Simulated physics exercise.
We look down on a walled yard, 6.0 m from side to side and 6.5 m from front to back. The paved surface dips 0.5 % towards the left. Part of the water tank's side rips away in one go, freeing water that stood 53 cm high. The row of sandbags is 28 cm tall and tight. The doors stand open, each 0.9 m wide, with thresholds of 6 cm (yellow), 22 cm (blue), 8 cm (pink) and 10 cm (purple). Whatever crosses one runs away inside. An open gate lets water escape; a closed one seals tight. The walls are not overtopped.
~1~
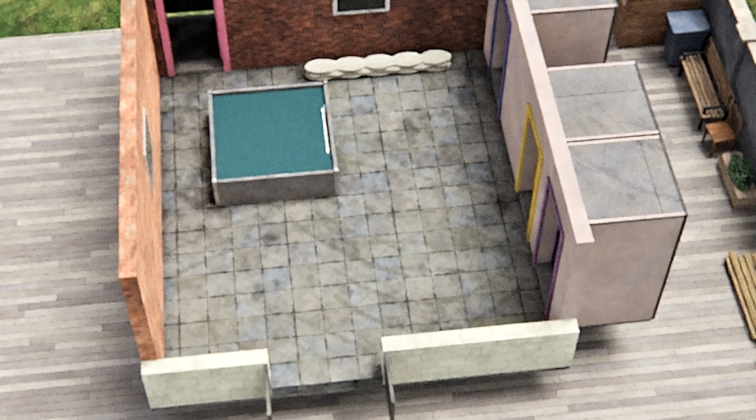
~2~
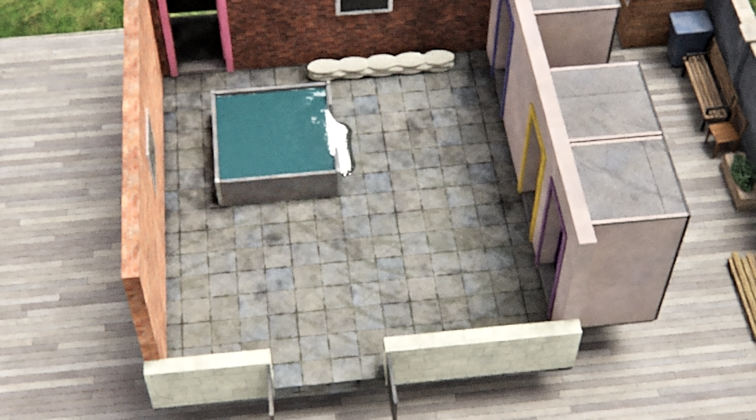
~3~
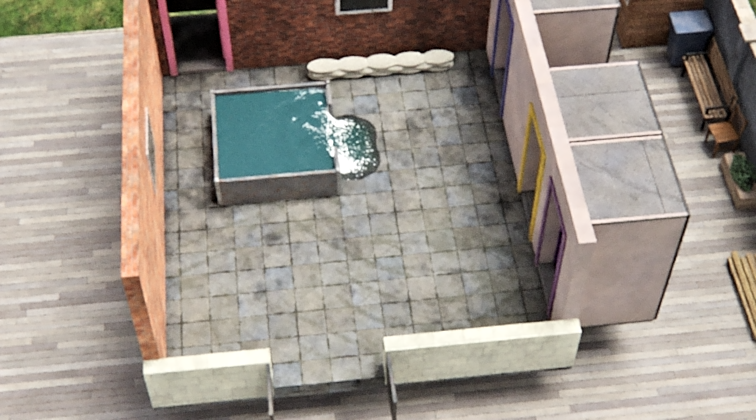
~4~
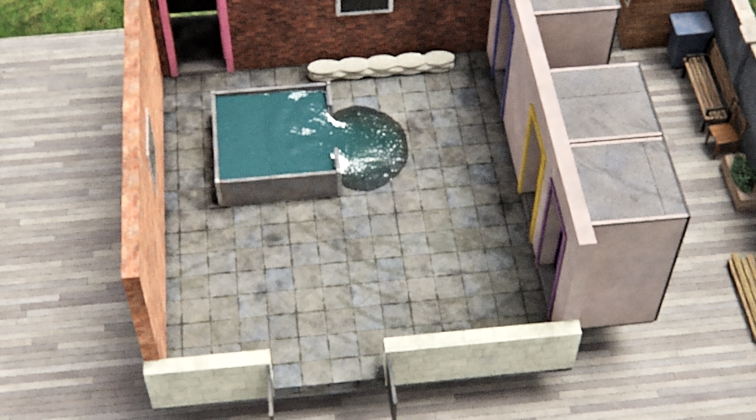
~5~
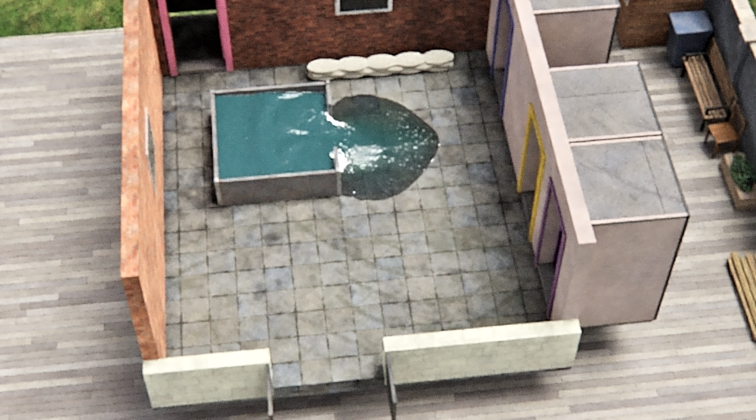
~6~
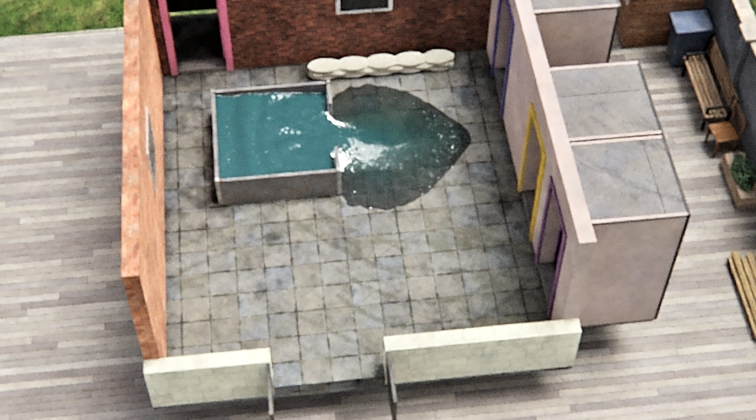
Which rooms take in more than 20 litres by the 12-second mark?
Door by door: At the yellow door it exceeds the limit; at the blue door it stays under the limit; at the pink door it stays under the limit; at the purple door it does not reach the limit.
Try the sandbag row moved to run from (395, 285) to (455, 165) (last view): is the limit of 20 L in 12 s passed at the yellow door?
Against that limit: Yellow not over.
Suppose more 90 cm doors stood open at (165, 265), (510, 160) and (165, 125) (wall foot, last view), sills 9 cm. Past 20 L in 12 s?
In turn: Not over, above, below.
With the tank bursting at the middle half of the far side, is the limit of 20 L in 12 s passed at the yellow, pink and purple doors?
Against that limit: Yellow not over, pink above, purple under.
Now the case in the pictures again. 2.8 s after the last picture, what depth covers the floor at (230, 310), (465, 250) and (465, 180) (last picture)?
In that order: 0, 1 and 4 cm.
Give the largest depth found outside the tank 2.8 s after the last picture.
Roughly 22 cm.
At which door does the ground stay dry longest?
It is the pink one.
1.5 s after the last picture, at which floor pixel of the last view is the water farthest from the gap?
Around (536, 269).
Then, 0.7 s after the last picture water covers 25 % of the floor and is deepest (30 cm) near (341, 150); yellow door not reached, blue door 16 cm at the sill, 0 L in, pink door not reached, purple door not reached.
Then, 1.5 s after the last picture water covers 30 % of the floor and is deepest (31 cm) near (484, 49); yellow door 13 cm at the sill, 7 L in, blue door 20 cm at the sill, 0 L in, pink door not reached, purple door not reached.
Then, 2.8 s after the last picture water covers 40 % of the floor and is deepest (22 cm) near (486, 56); yellow door 10 cm at the sill, 33 L in, blue door 18 cm at the sill, 1 L in, pink door not reached, purple door 7 cm at the sill, 0 L in.
Then, 6.3 s after the last picture water covers 70 % of the floor and is deepest (13 cm) near (508, 350); yellow door 7 cm at the sill, 51 L in, blue door 9 cm at the sill, 1 L in, pink door 5 cm at the sill, 0 L in, purple door 7 cm at the sill, 0 L in.
Then, 11.3 s after the last picture water covers 95 % of the floor and is deepest (10 cm) near (165, 215); yellow door 4 cm at the sill, 52 L in, blue door 6 cm at the sill, 1 L in, pink door 7 cm at the sill, 1 L in, purple door 6 cm at the sill, 1 L in.
